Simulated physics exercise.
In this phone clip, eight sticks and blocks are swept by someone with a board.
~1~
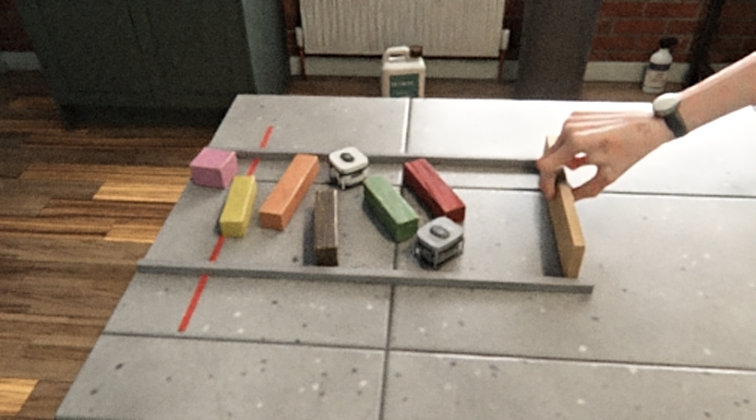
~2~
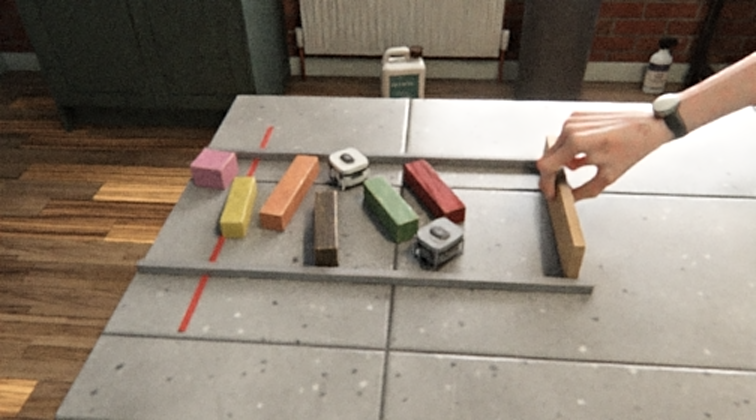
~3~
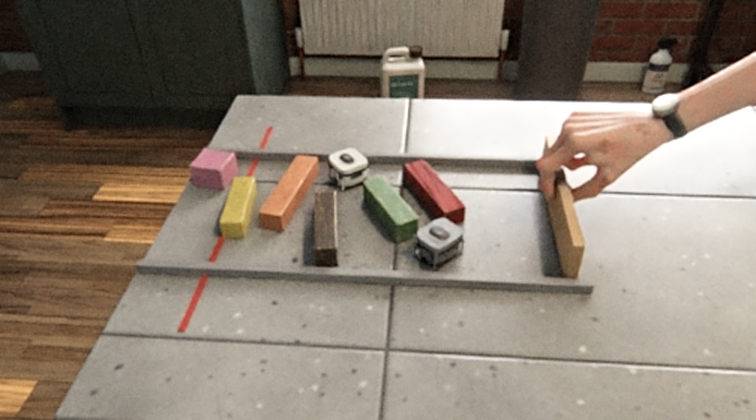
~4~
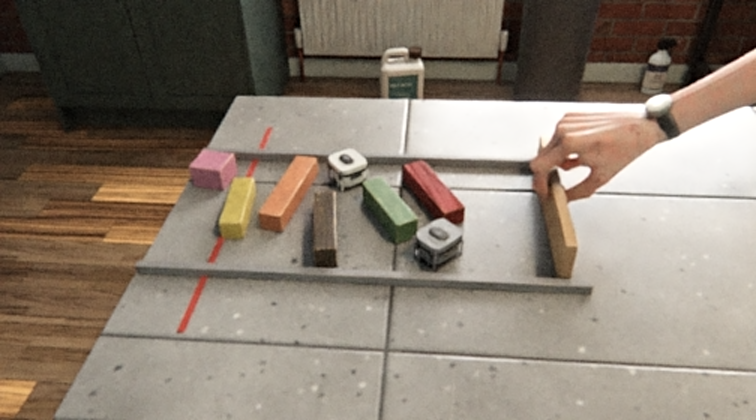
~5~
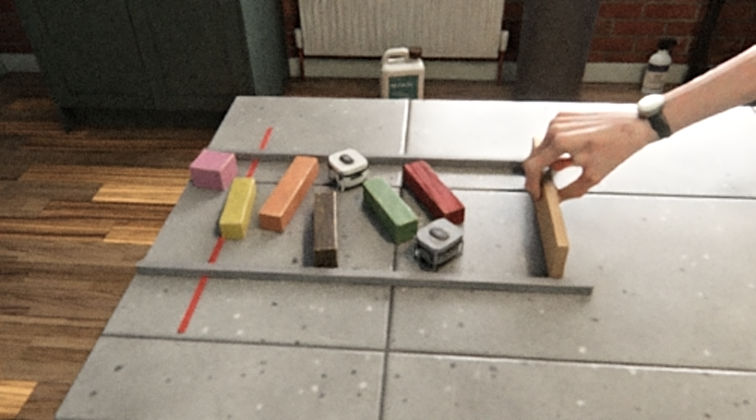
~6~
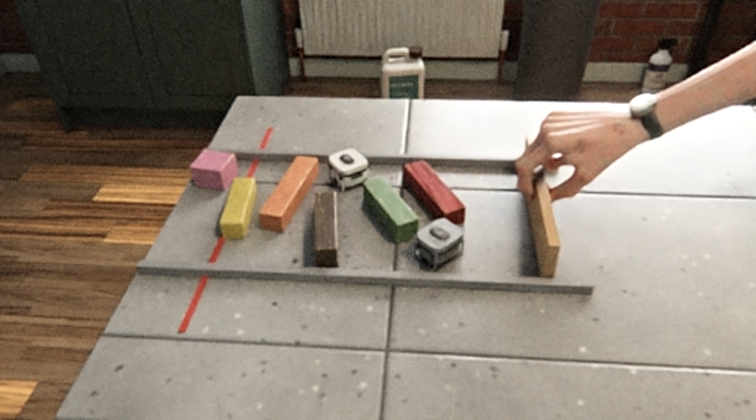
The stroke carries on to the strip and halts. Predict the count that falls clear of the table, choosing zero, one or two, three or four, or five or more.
The pieces lost over the edge are three or else four.
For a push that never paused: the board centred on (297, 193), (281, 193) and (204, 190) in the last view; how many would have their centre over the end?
Past the end: 0, 0 and 6.
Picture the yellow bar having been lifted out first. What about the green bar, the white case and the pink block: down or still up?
Green bar still up, white case still up, pink block down.
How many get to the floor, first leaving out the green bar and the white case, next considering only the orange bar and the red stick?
You'd see 2 fallen, and 0 in the other try.
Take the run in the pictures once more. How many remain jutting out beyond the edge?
As for overhanging, the count is 1.
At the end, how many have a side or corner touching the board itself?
Contact count: 2.
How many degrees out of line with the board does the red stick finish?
Angle: Close to 0 degrees.
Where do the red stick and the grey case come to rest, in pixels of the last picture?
Red stick at about (231, 184), grey case at about (198, 244).
Early on, none off yet; pink block at rest near (215, 170); yellow bar at rest near (239, 207); orange bar at rest near (291, 192).
A while later, none off yet; pink block at rest near (215, 170); yellow bar travelled a little near (219, 205); orange bar travelled a little near (254, 189).
Finally, the number that fall off is three or four; lost, orange bar, yellow bar and pink block.
